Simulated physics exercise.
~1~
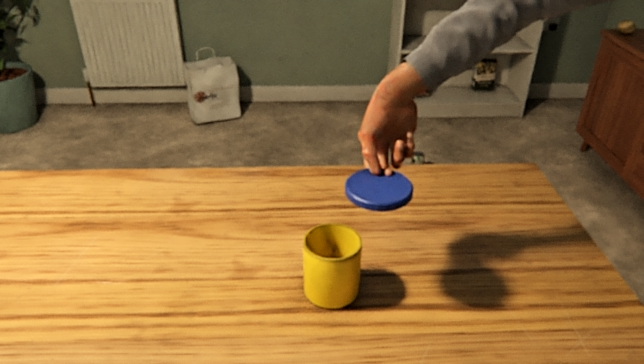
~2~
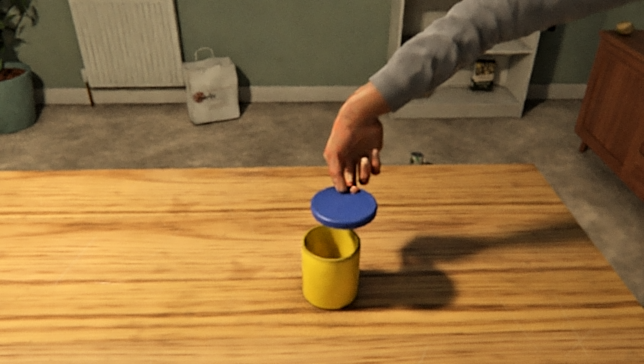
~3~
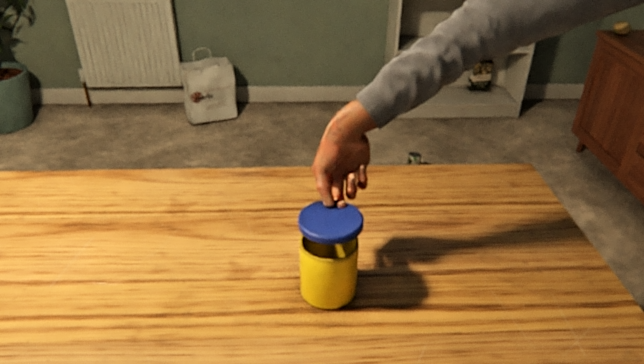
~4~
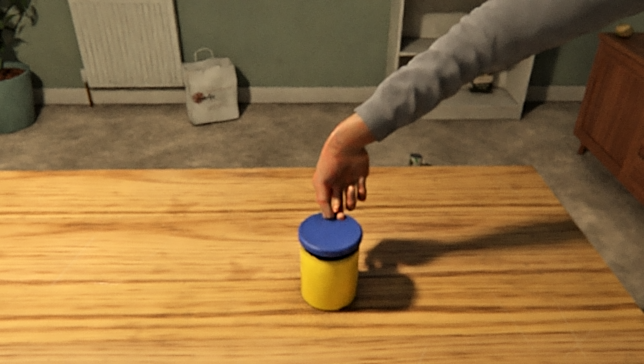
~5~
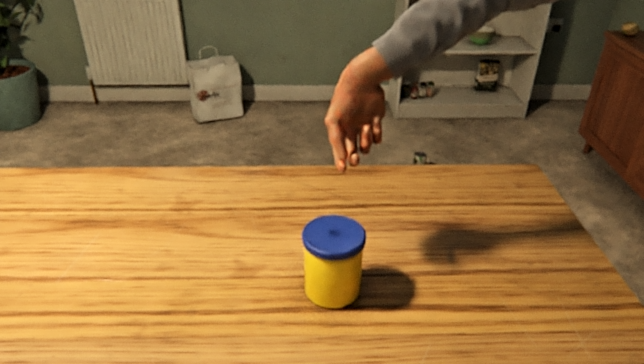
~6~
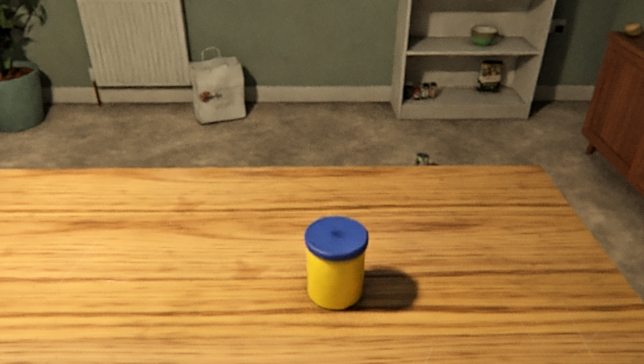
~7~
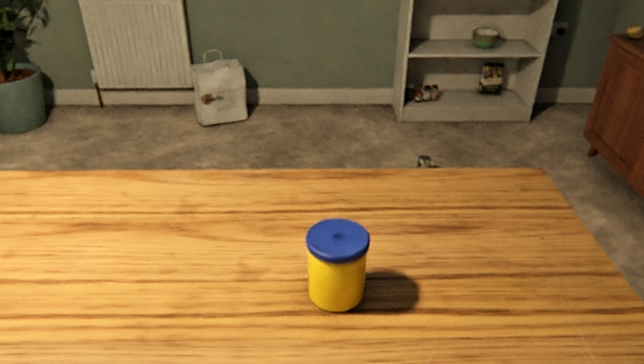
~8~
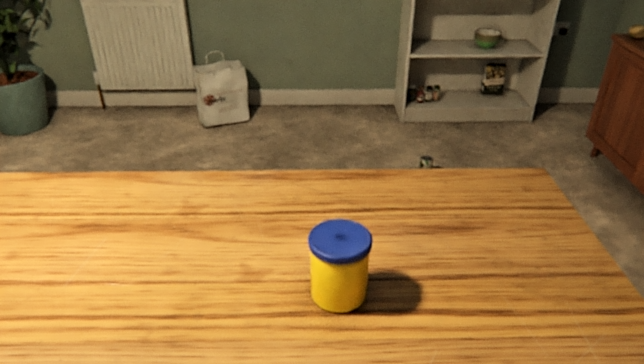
On a wooden table, a hand lowers a blue disc onto a yellow container, covering it.
